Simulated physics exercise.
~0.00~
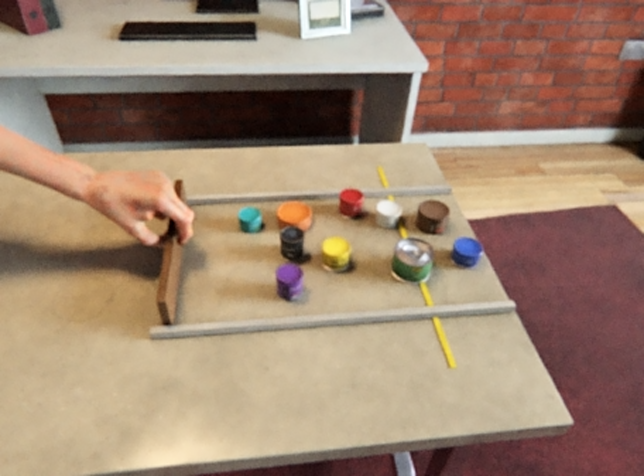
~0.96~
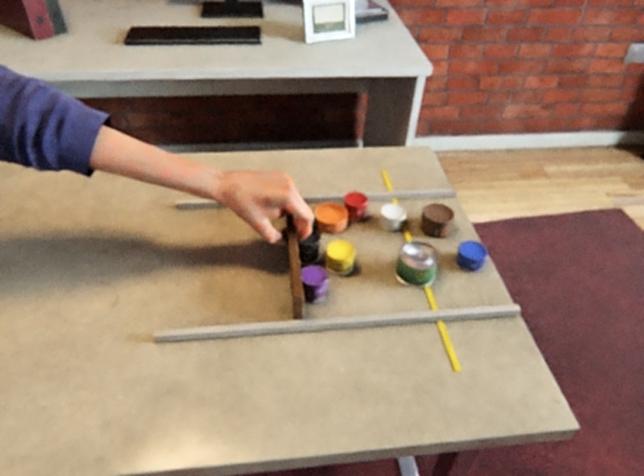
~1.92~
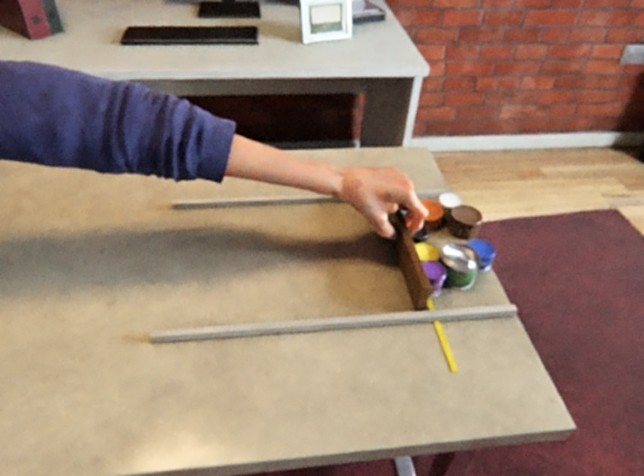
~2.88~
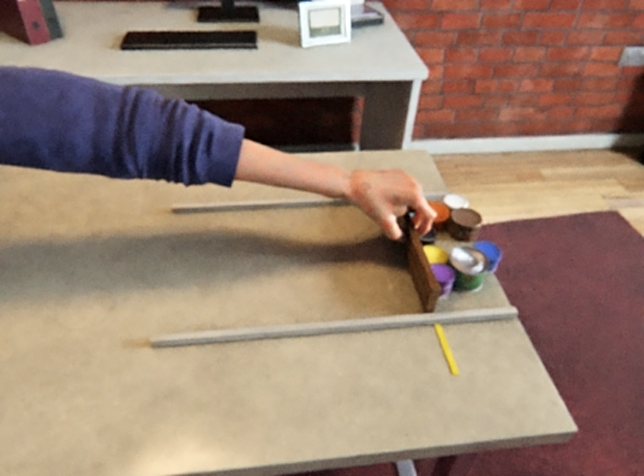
We see a hand push an upright wooden board rightward between two rails on a table, sweeping small colorful tubs and tins together past a yellow tape line, until they sit bunched near the table's end, with none seen falling off.
